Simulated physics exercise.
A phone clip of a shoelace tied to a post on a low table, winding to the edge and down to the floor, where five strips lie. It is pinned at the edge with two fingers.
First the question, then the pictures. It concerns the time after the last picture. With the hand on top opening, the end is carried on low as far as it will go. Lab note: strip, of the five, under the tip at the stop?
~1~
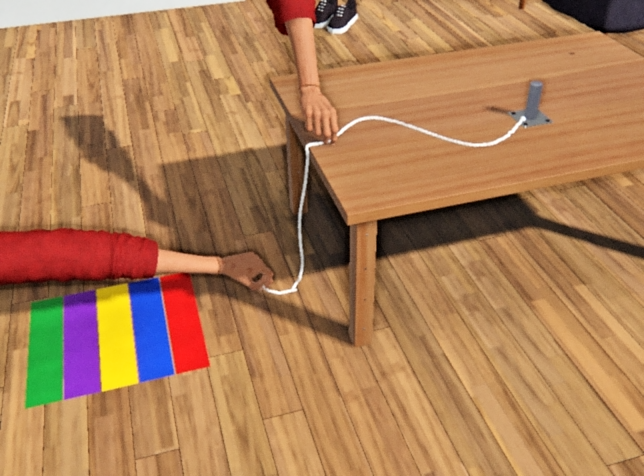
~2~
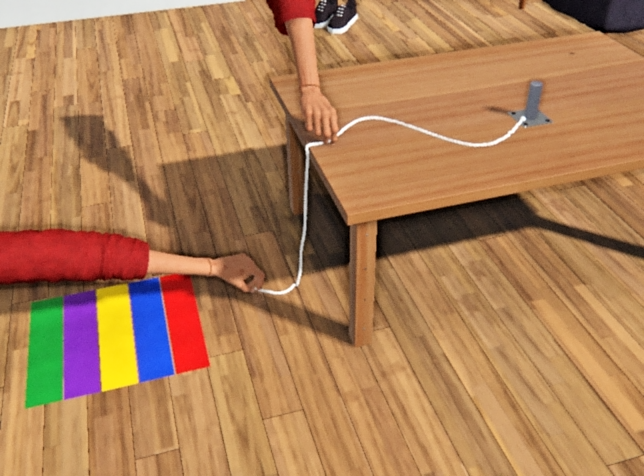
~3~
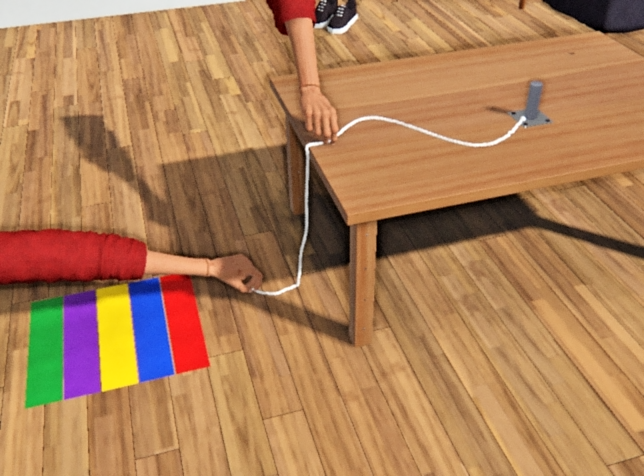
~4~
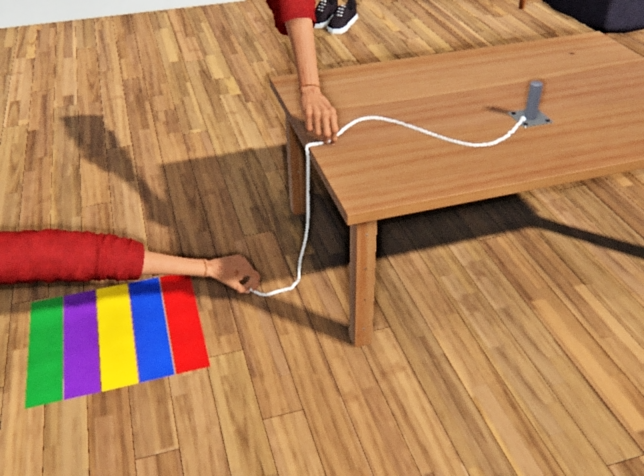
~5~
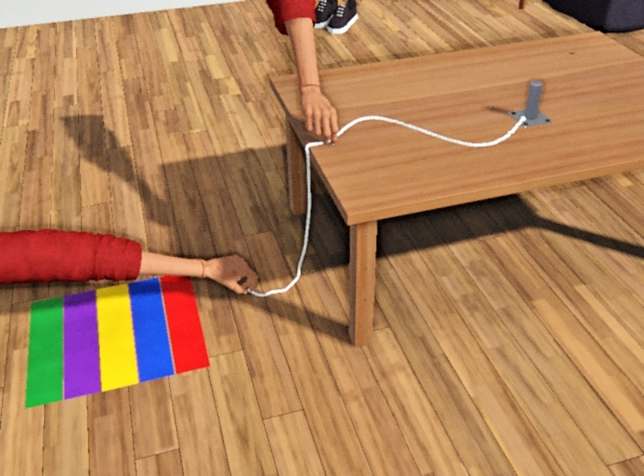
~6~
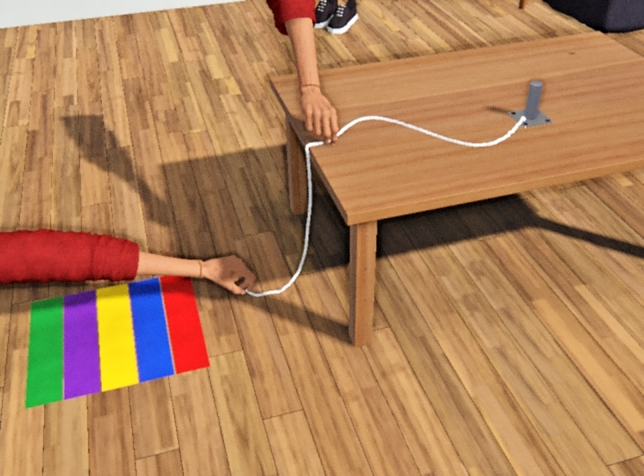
Purple.
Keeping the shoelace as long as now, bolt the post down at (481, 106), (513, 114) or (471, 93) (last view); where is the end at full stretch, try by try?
You'd find it around (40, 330), then (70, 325), and finally (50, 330).
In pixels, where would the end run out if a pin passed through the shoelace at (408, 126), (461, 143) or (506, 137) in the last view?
Per try (px, approx.): (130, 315), (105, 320), (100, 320).
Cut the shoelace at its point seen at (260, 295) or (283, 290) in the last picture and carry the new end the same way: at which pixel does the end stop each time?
In order, about (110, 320) and about (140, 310).
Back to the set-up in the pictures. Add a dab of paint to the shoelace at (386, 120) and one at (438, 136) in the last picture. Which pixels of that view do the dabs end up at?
End points: Roughly (349, 142); roughly (409, 133).
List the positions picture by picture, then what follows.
The first frame shows end (264, 287); red (189, 351); blue (155, 358); yellow (118, 367); purple (82, 375); green (44, 383).
The second frame shows end (255, 288); shoelace through (509, 133) (442, 138) (368, 118) (314, 145) (305, 212) (300, 272).
The third frame shows end (253, 289).
The fourth frame shows end (251, 289); shoelace through (509, 133) (442, 138) (368, 118) (314, 145) (308, 212) (299, 272).
The fifth frame shows end (248, 290).
The sixth frame shows end (246, 290); shoelace through (509, 133) (442, 138) (368, 118) (314, 145) (309, 211) (298, 271).
Early on, end near (153, 310); over blue.
Midway, end near (108, 319); over yellow.
At the end of the slack, end near (82, 324); over purple. The end stops over the purple strip.
